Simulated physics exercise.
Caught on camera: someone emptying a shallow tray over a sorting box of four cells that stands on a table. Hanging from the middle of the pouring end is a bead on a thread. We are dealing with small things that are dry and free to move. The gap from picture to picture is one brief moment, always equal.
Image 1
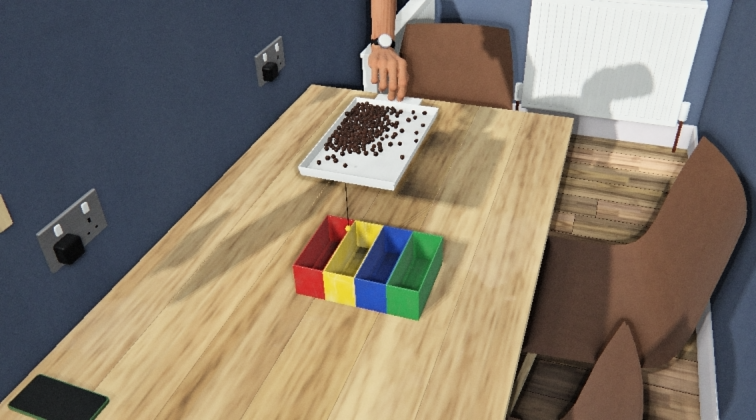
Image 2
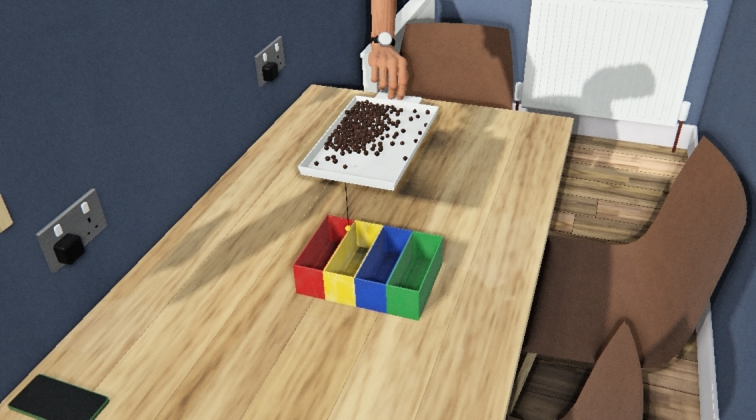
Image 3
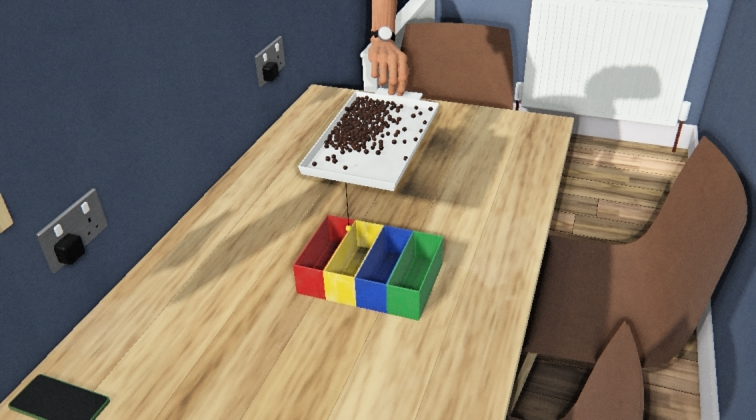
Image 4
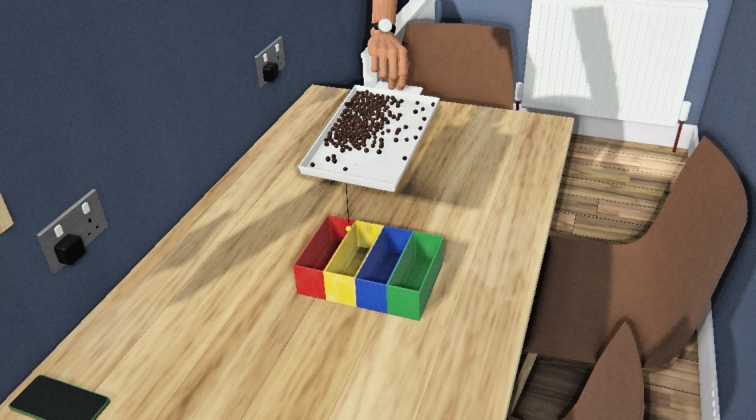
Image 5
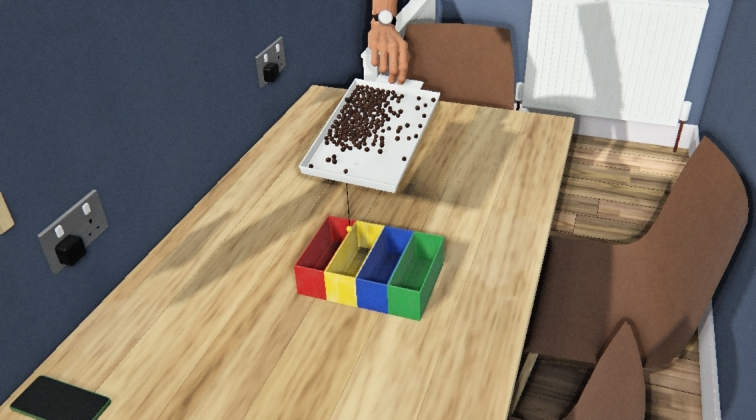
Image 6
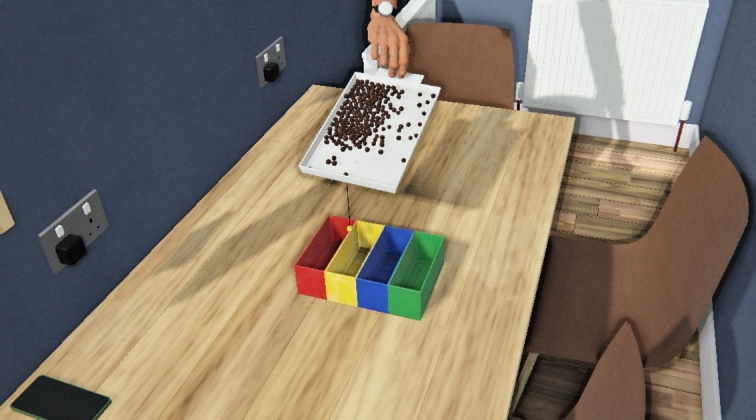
In a blue-walled room with brown chairs and a white radiator, a wooden table is seen from above at an angle by a still camera. A watched hand grips the far end of a white tray of small dark brown balls, behind a red, yellow, blue and green box, with a phone at lower left. The hand slowly raises the tray's far end, tilting it slightly, and the balls shift a little.
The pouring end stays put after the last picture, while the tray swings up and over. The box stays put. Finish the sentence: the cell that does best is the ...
... Blue cell.
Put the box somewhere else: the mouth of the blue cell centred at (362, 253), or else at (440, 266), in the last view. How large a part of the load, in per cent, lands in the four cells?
You'd get near 90 percent first and near 90 percent next.
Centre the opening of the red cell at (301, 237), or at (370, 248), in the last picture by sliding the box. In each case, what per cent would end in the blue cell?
You'd get 20 in a hundred first and 0 in a hundred after that.
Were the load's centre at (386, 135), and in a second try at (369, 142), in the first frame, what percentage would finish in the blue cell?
In order, 70 per cent then 70 per cent.
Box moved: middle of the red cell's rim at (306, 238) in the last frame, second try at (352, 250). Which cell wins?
First try: The cell in green. Second try: The yellow one.
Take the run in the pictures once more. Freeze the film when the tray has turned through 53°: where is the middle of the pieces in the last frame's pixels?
The load's middle is around (371, 176).
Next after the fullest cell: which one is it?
That yellow cell.
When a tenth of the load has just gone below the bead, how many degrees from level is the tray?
Close to 50 degrees, I reckon.
Shortly afterwards, tray tipped steeply; the bulk on the tray; a little in the blue cell; only a few in the green cell; only a few in the yellow cell; only a few in the red cell; only a few falling or outside the box.
Next, tray tipped right over; near a quarter on the tray; near half in the blue cell; a little in the yellow cell; a little in the green cell; only a few in the red cell; a little falling or outside the box.
Some moments later, tray tipped past a quarter turn; the bulk in the blue cell; near a quarter in the yellow cell; a little in the green cell; only a few in the red cell; only a few falling or outside the box.
In the end, tray tipped past a quarter turn; the bulk in the blue cell; near a quarter in the yellow cell; a little in the green cell; only a few in the red cell; only a few outside the box.
